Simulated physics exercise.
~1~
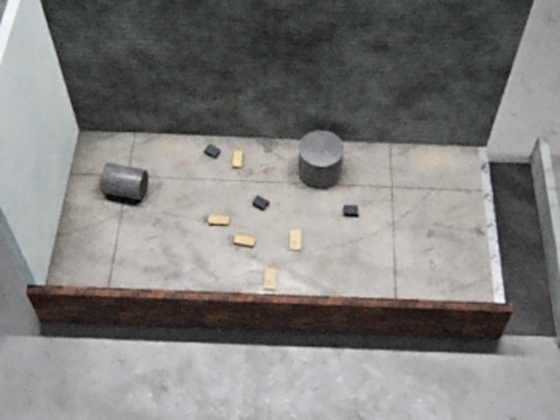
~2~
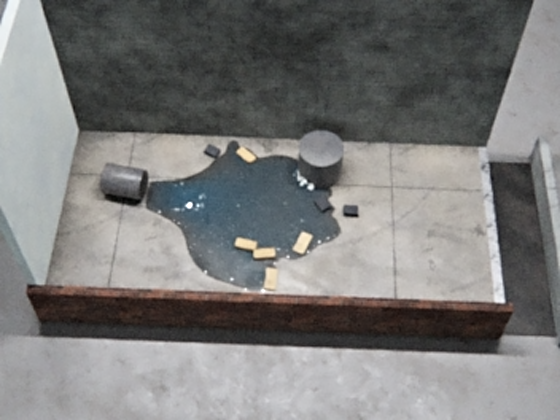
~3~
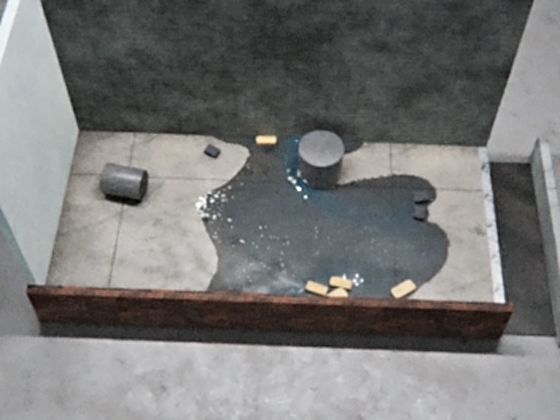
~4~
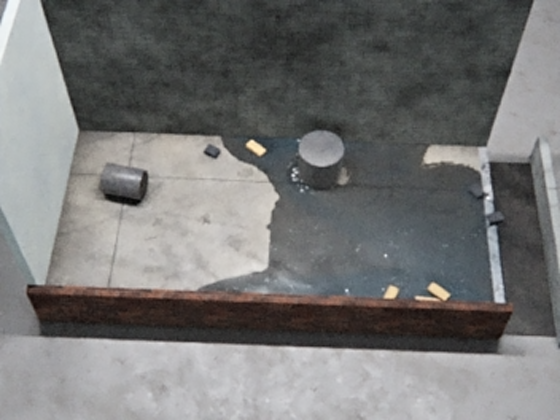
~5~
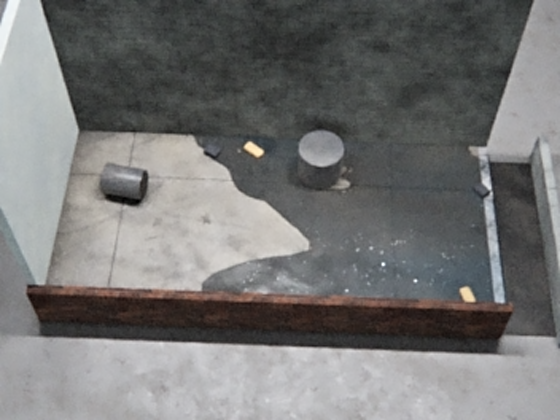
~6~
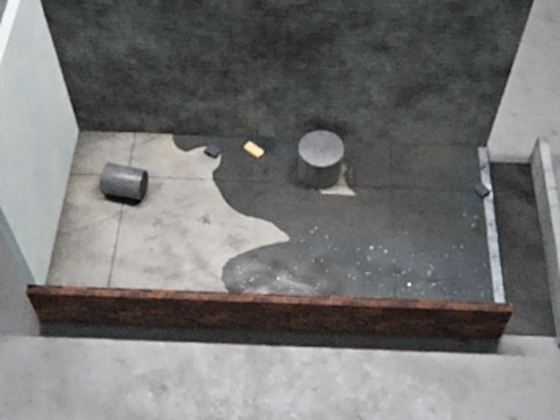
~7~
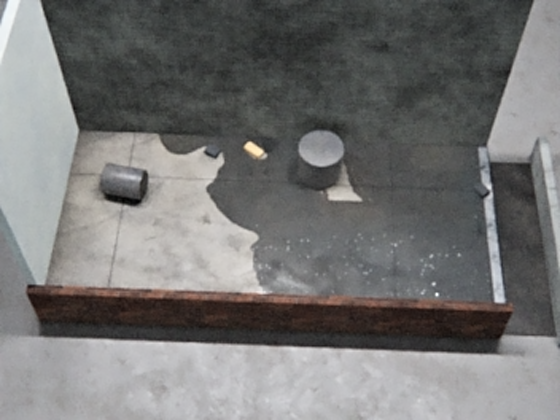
Dark water spreads from the drum, carrying most blocks rightward and leaving the floor wet.
